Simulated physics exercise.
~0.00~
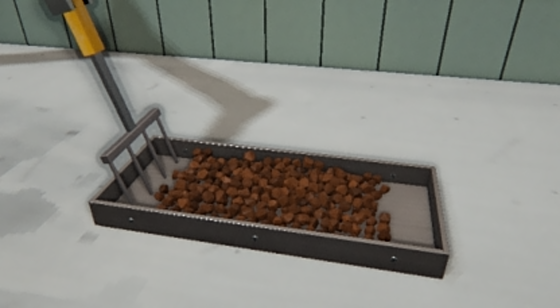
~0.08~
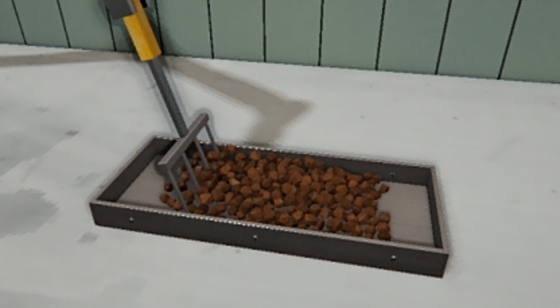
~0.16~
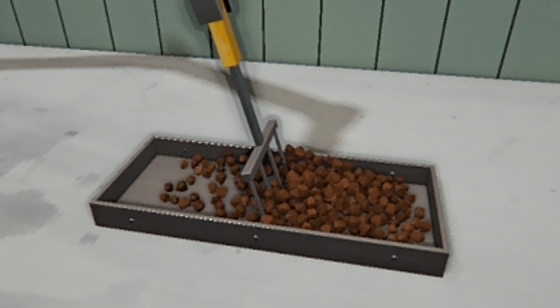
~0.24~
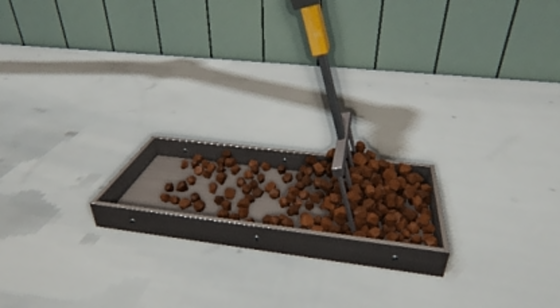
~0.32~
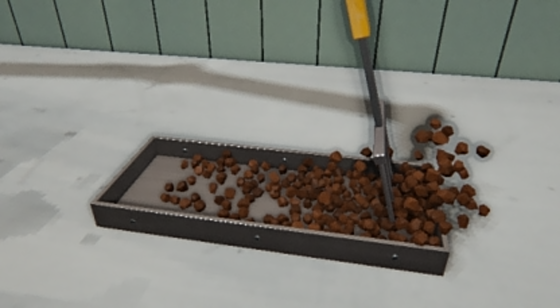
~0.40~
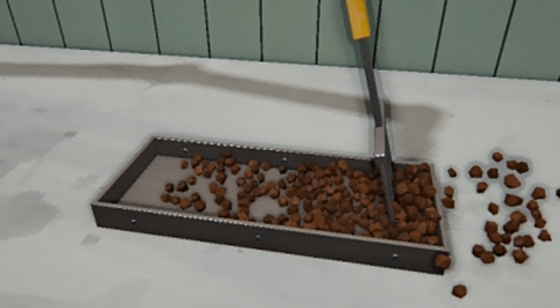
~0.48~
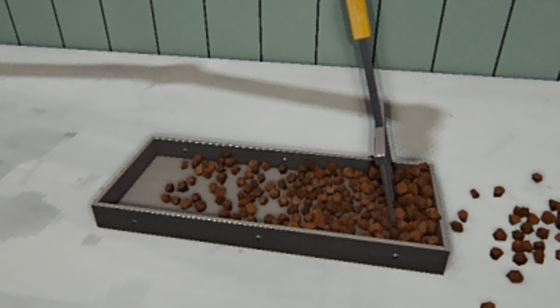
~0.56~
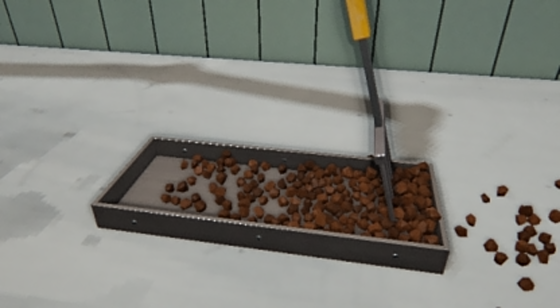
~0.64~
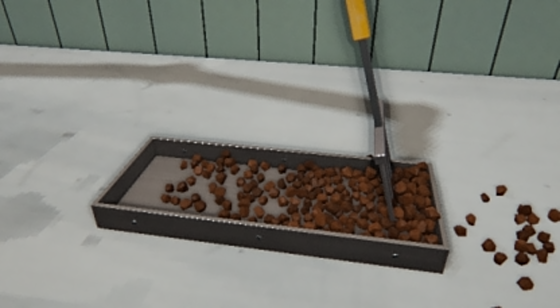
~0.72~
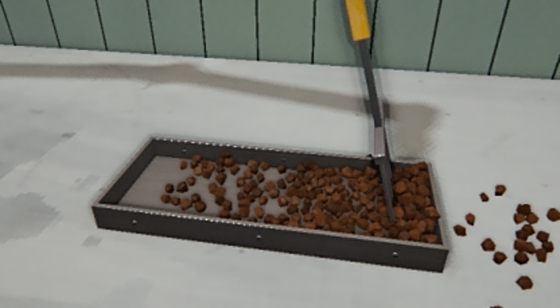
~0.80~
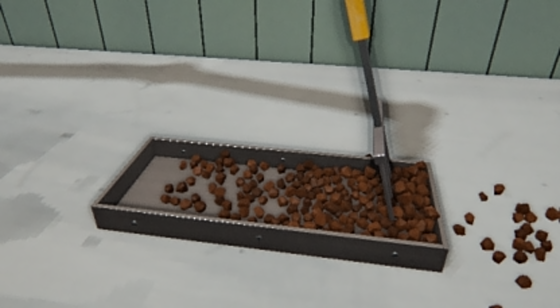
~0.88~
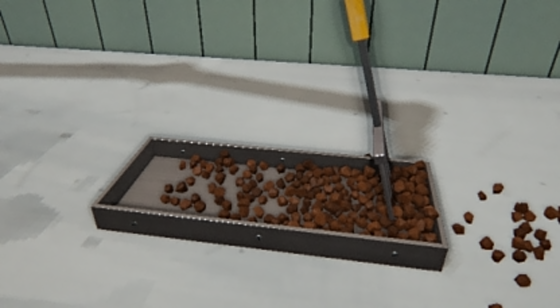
The clip shows a robotic fork with a yellow section on its shaft raking brown pellets rightward through a shallow dark tray, pushing some over the far right end. The fork stops near that end, leaving most pellets inside and a smaller scatter resting on the pale surface.
